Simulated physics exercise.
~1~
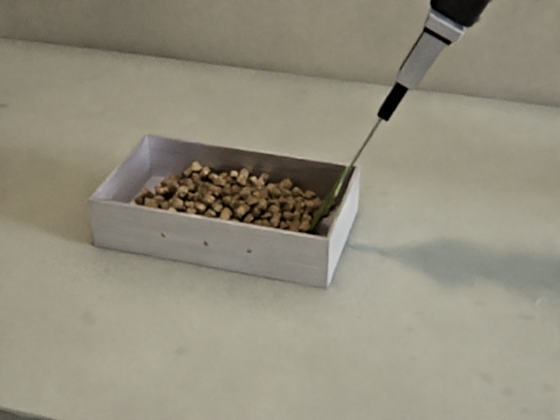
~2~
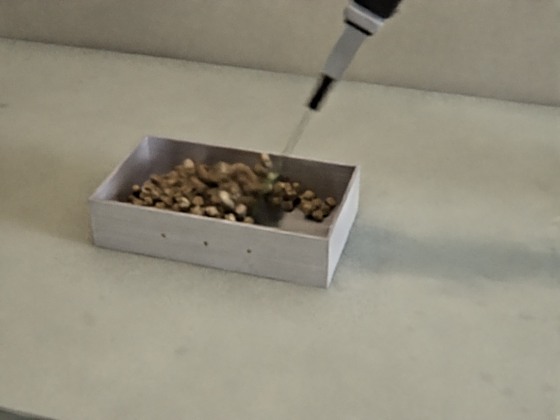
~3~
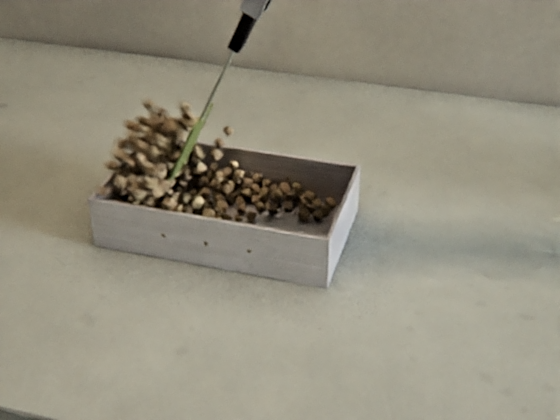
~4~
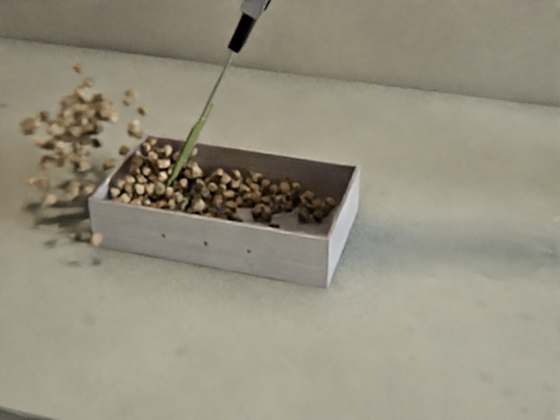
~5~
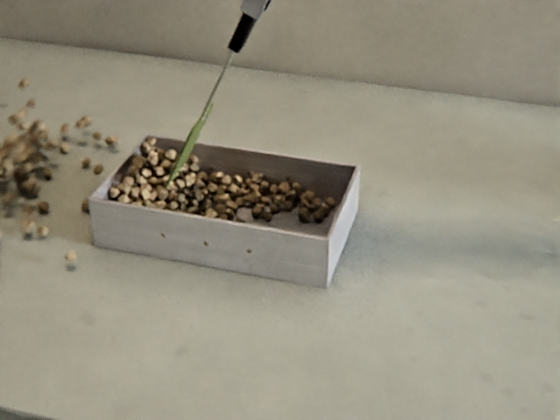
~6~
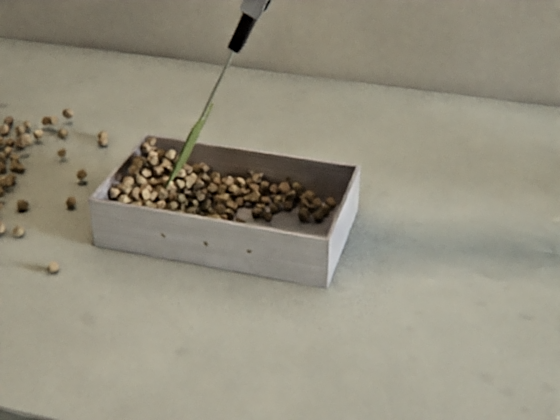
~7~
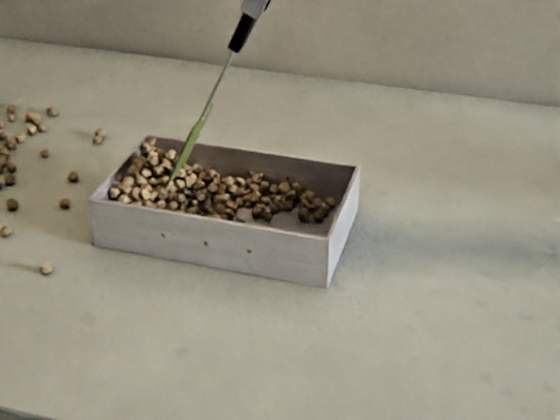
A paddle sweeps small pebbles left through a trough, flinging many onto the table.
